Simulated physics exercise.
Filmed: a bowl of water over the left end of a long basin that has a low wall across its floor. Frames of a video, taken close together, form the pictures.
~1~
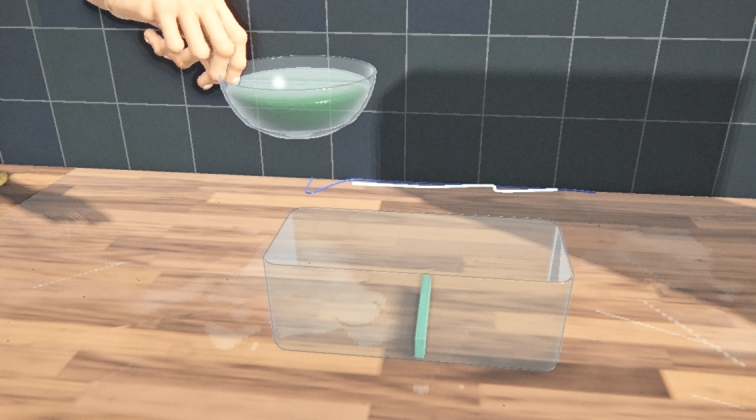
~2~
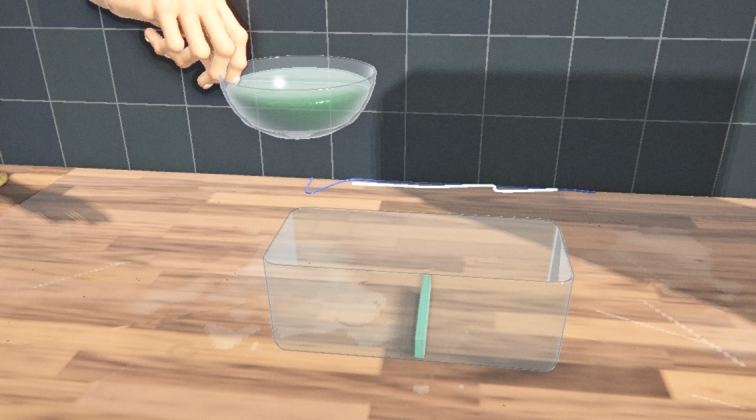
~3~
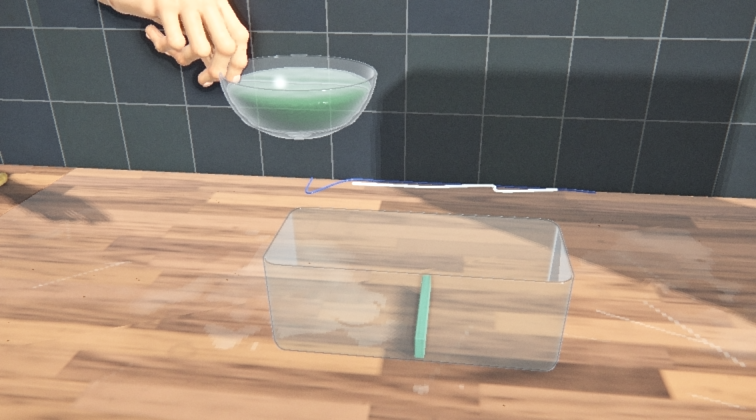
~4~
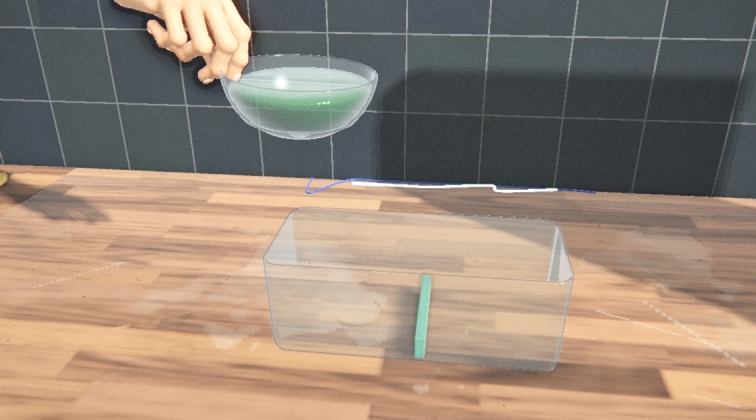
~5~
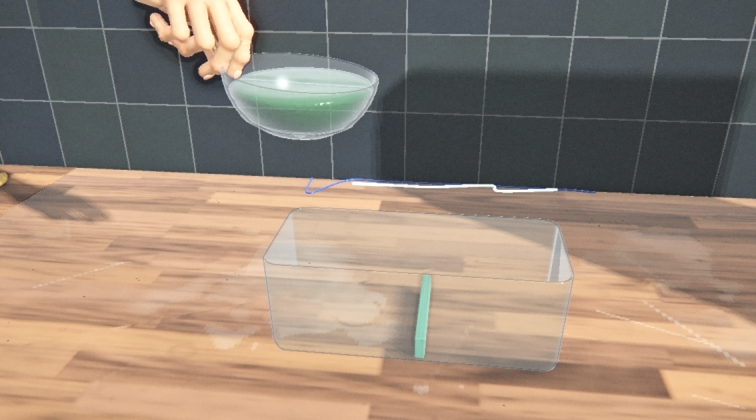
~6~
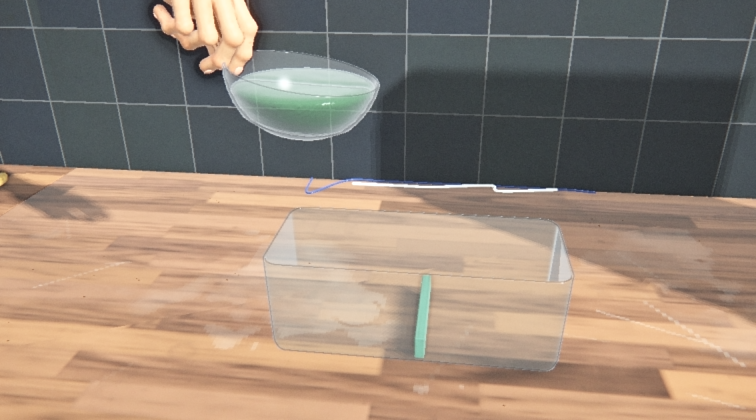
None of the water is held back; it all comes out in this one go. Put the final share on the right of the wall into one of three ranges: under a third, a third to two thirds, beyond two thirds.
Range: A third to two thirds.
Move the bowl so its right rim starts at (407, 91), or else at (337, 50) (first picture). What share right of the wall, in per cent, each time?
Start one gives some 70 %, start two some 35 %.
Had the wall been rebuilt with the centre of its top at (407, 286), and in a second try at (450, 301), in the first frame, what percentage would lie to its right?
Note: Roughly 80 % in case one, 30 % in case two.
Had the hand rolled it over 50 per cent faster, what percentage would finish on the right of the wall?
About 55 %.
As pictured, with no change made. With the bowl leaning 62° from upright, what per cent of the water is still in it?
35 %.
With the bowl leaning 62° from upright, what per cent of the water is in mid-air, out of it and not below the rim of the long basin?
That works out near 40 percent.
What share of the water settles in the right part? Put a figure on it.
It comes to 55 per cent or so.
A moment on, the bowl is tipped part way and 34 per cent is still to pour, 4 is left of the wall and 22 right of it.
Next, the bowl is tipped on its side and 0 per cent is still to pour, 33 is left of the wall and 63 right of it.
Then the bowl is tipped right over and 0 per cent is still to pour, 42 is left of the wall and 58 right of it.
Later the bowl is tipped right over and 0 per cent is still to pour, 42 is left of the wall and 57 right of it.
At rest 42 per cent lies left of the wall, 57 right of it and 1 outside.
